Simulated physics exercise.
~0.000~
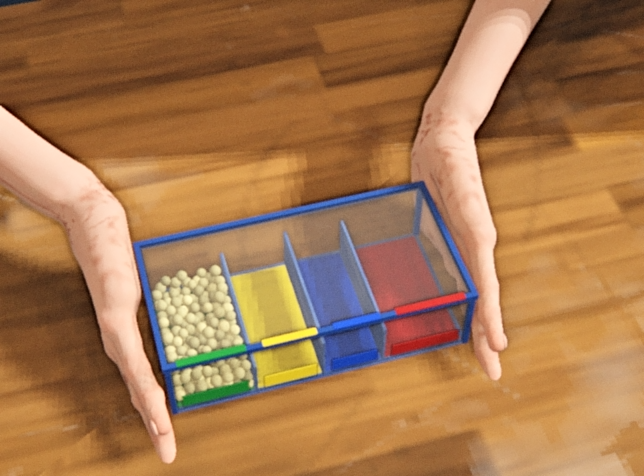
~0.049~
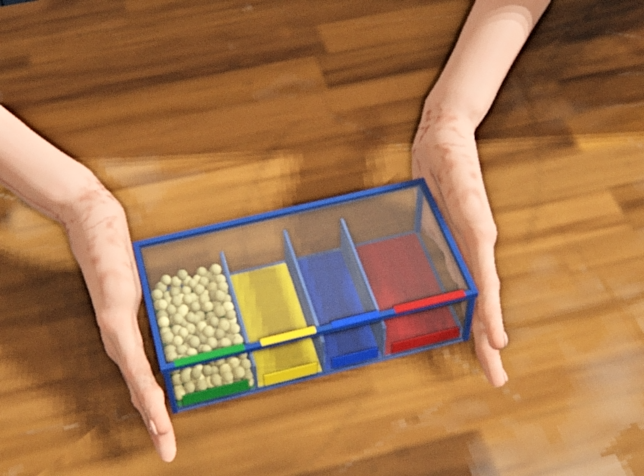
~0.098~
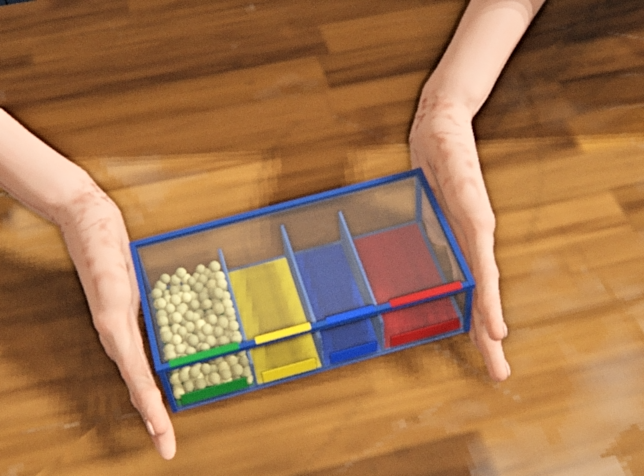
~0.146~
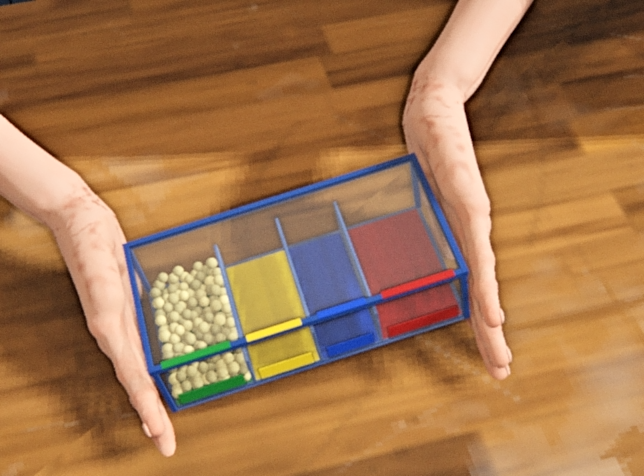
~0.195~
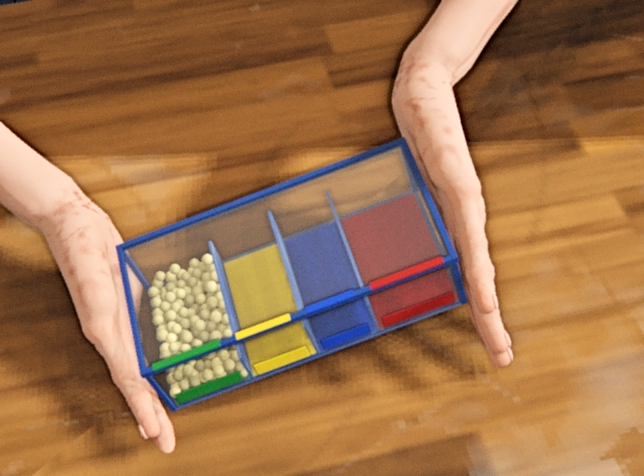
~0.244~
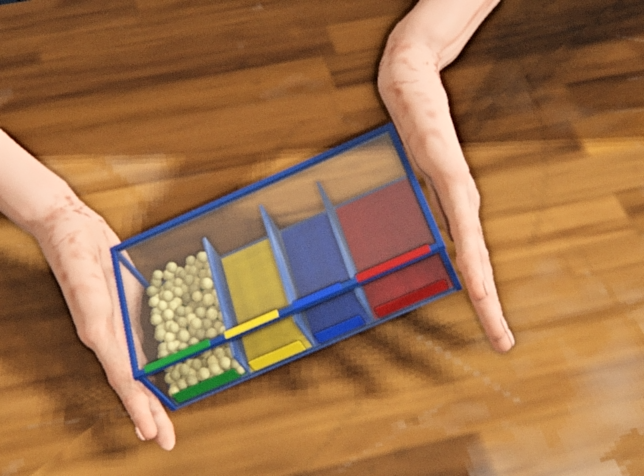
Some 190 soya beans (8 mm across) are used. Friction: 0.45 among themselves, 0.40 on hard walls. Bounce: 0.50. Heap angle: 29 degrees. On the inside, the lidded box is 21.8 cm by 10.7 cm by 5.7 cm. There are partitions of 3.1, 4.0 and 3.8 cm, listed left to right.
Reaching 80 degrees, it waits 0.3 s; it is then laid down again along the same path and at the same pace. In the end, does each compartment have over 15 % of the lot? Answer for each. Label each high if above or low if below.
Red compartment: Low; blue compartment: Low; green compartment: High; yellow compartment: Low.
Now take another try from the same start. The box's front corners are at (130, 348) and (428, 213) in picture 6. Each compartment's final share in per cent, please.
That leaves red with 0 percent, blue with 0, green with 100 and yellow with 0 percent.
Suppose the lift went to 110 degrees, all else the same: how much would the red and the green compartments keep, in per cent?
With that change, red ends at 0 percent while green ends at 100 percent.
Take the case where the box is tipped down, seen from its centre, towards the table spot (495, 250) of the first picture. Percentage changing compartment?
Estimate: Some 50 per cent.
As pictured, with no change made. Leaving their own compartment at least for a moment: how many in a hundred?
The share comes out near 0 per cent.
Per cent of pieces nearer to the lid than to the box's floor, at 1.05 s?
Close to 20 in a hundred.
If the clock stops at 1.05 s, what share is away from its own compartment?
Estimate: Some 0 %.
Then, at 1.05 s, tilt 80 degrees; green 100 %.
Then, at 1.58 s, tilt 41 degrees; green 100 %.
Then, at 2.17 s, tilt 0 degrees; green 100 %.
In the end, at 2.6 s, red 0 %, blue 0 %, green 100 %, yellow 0 %.
